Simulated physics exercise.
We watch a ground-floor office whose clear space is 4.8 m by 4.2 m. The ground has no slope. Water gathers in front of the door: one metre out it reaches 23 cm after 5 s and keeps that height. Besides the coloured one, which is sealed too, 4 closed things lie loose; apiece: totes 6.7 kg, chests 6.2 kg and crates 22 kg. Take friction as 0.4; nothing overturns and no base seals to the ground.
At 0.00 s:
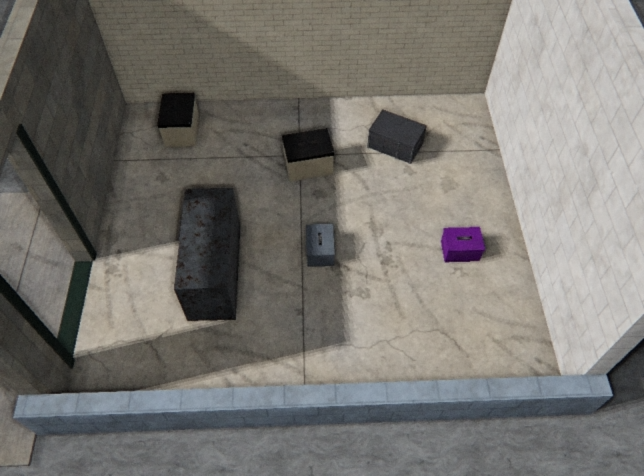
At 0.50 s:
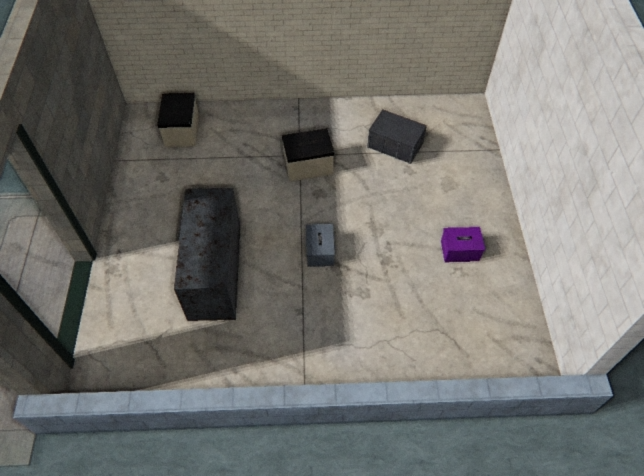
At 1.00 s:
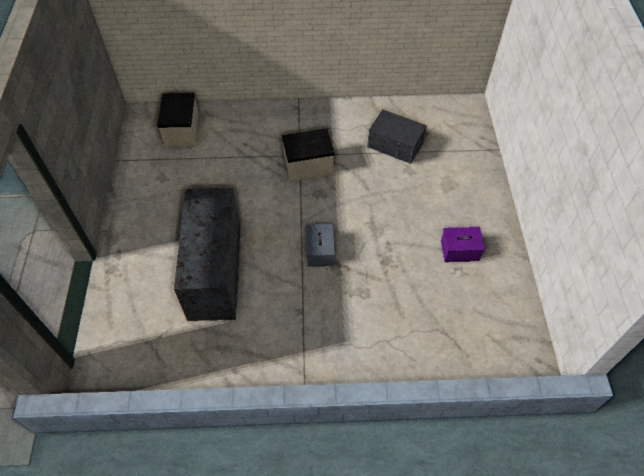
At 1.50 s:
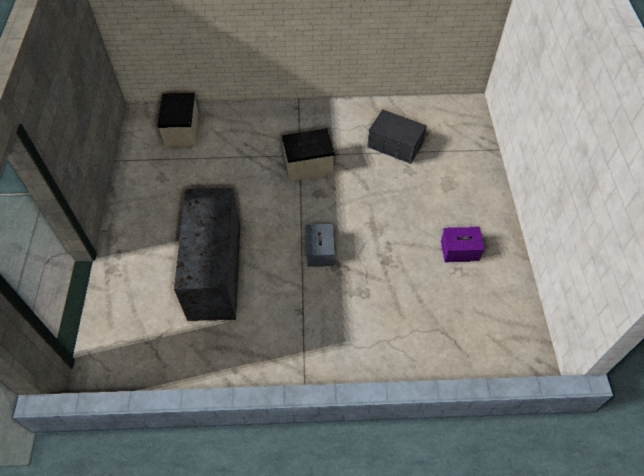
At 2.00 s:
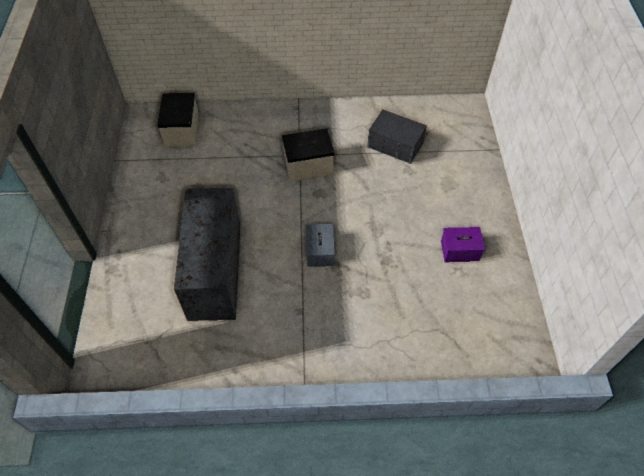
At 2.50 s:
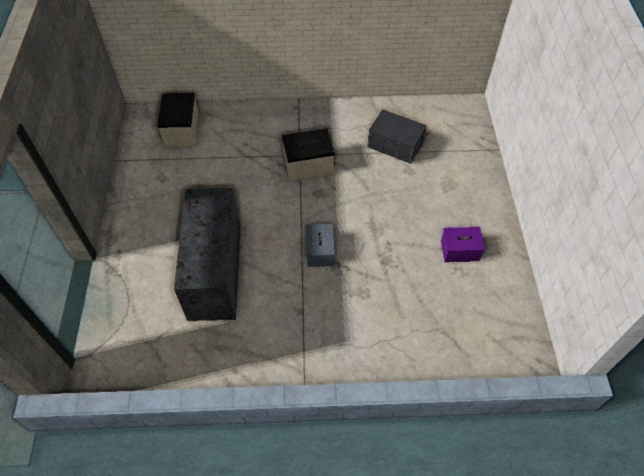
Ground-floor office seen from above, water spreading outside and creeping in through the doorway at left, purple tote and dark-topped boxes staying still.
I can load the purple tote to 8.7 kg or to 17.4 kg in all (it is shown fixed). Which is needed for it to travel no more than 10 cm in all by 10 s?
For it, only the larger load is enough.
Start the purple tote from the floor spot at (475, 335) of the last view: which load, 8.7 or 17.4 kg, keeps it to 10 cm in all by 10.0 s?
It takes the larger.
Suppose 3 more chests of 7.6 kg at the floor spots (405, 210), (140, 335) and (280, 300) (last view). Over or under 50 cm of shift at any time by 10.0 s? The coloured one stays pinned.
In turn: Short of it, more, short of it.
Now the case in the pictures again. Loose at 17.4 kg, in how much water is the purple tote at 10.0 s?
Roughly 6 cm.
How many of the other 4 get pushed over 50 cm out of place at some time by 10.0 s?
That makes 1.
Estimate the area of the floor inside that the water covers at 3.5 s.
Roughly 1.5 m2.
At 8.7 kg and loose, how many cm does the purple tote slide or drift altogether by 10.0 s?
About 30 cm.
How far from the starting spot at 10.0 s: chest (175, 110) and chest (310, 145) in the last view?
In that order: 150 cm, 10 cm.
After 3.5 s the purple tote would be 0 cm from its start with 8.7 kg and 0 cm from its start with 17.4 kg; 0 cm of water round it then.
After 4.5 s the purple tote would be 0 cm from its start with 8.7 kg and 0 cm from its start with 17.4 kg; 0 cm of water round it then.
After 7.0 s the purple tote would be 0 cm from its start with 8.7 kg and 0 cm from its start with 17.4 kg; 1 cm of water round it then.
After 10.0 s the purple tote would be 32 cm from its start with 8.7 kg and 0 cm from its start with 17.4 kg; 6 cm of water round it then.
